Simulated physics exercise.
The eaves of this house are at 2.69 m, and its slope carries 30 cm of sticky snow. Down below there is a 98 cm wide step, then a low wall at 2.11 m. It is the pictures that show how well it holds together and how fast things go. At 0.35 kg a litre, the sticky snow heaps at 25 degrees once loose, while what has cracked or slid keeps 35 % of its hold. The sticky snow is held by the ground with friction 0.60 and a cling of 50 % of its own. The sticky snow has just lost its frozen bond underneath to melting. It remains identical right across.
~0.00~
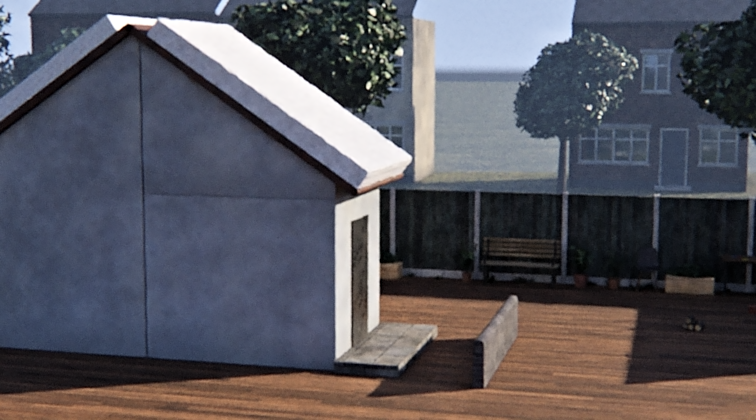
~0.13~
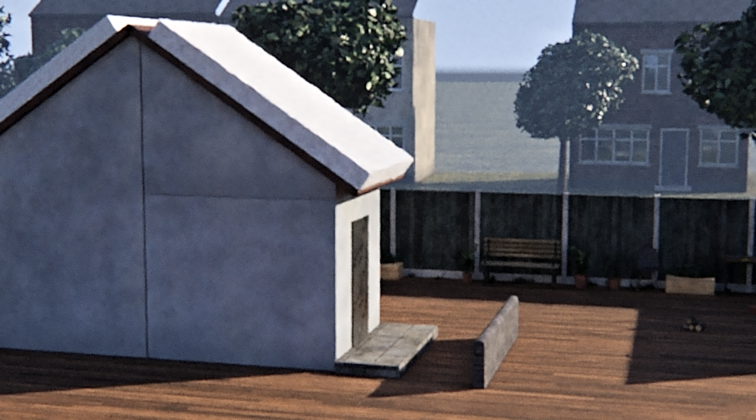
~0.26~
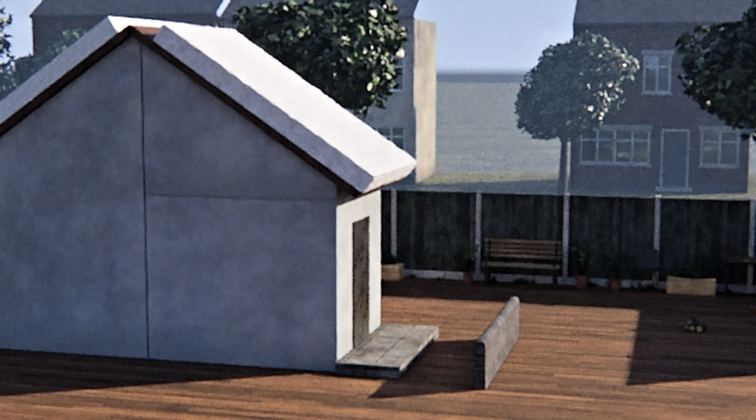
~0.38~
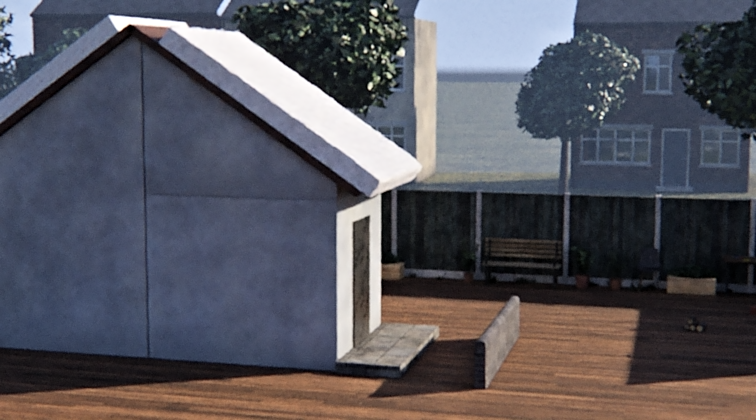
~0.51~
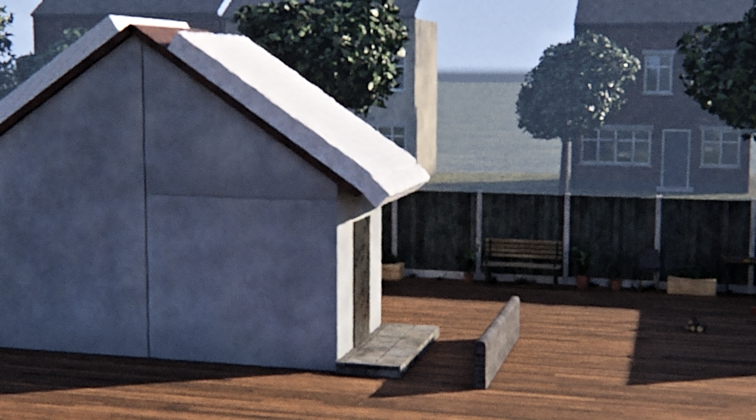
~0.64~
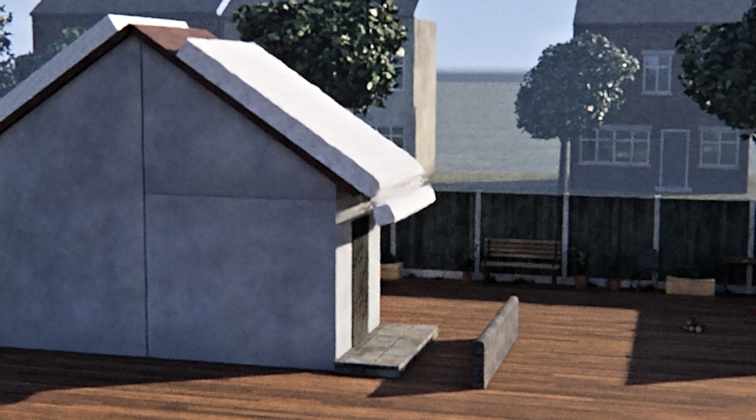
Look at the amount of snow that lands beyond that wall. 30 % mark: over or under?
Under.
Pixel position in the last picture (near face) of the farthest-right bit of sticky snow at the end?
Around pixel (711, 400).
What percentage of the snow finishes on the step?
I'd estimate close to 16 %.
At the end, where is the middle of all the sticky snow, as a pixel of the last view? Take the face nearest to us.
About (466, 365).
After 1.07 s, 77 % is still on the roof and 0 % is past the low wall.
After 1.58 s, 33 % is still on the roof and 0 % is past the low wall.
After 2.09 s, none is still on the roof and 19 % is past the low wall.
After 2.60 s, none is still on the roof and 22 % is past the low wall.
After 3.00 s, at the end, none is still on the roof and 22 % is past the low wall.
